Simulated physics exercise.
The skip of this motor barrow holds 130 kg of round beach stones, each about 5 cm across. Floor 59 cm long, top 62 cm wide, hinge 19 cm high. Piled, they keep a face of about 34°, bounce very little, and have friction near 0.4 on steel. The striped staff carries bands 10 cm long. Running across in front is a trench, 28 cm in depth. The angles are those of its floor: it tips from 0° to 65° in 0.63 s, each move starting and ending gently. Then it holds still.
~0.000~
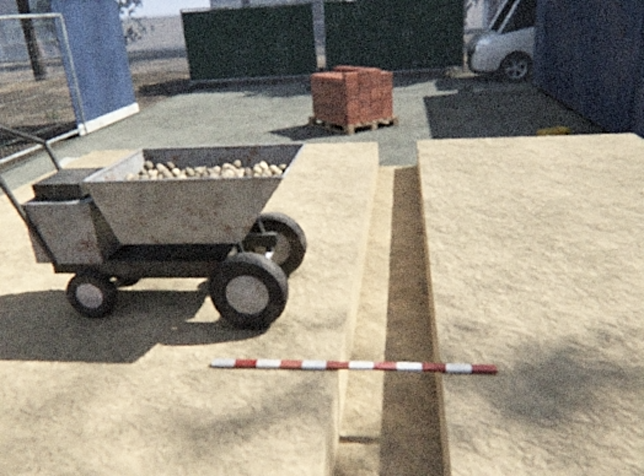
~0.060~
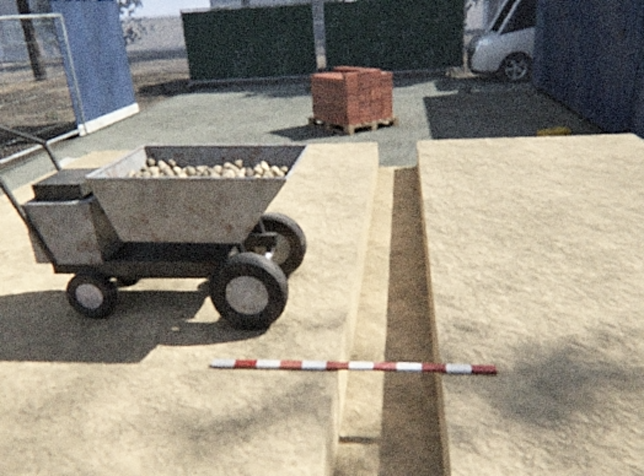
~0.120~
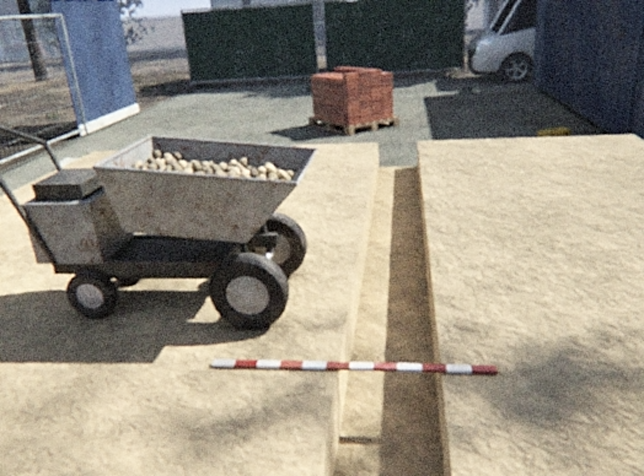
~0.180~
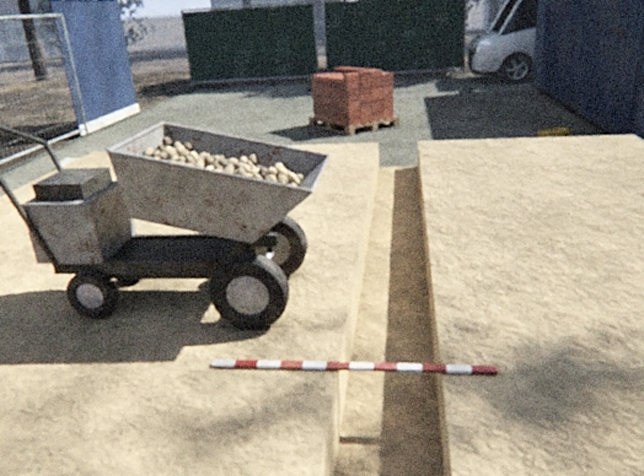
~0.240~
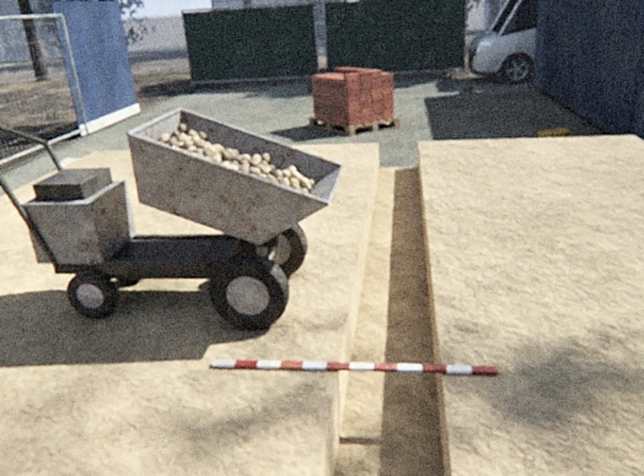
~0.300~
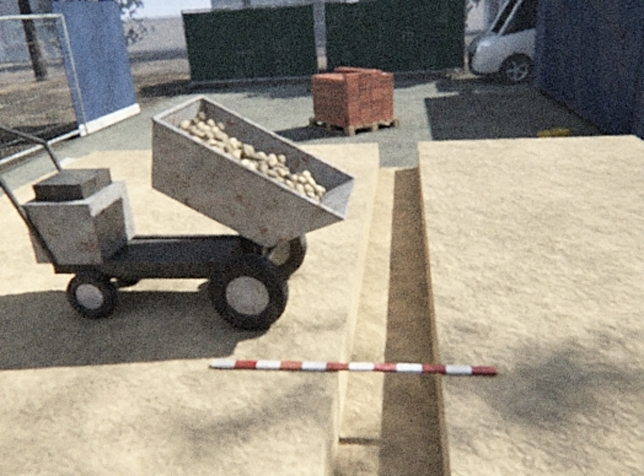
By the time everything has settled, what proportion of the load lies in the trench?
About 57 percent of the load.
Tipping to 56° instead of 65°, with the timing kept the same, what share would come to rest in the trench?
I'd guess some 40 in a hundred.
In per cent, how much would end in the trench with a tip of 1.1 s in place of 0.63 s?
Near 75 per cent.
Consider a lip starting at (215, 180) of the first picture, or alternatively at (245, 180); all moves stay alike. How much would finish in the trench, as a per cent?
Roughly 95 in a hundred, then 90 in a hundred.
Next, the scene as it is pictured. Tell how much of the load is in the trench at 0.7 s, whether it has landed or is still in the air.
15 per cent, give or take.
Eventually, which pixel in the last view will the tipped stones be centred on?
The middle should be near (428, 325).
After 0.5 s the floor is at 55°; 100 % in the skip; the foremost stones are at (353, 231).
After 0.7 s the floor is at 65°; 85 % in the skip, 14 % in the trench, 1 % past the trench; the foremost stones are at (449, 300).
After 1.1 s the floor is at 65°; 30 % in the skip, 29 % in the trench, 41 % past the trench; the foremost stones are at (586, 296).
After 3.0 s the floor is at 65°; 0 % in the skip, 57 % in the trench, 43 % past the trench; the foremost stones are past the picture's edge.
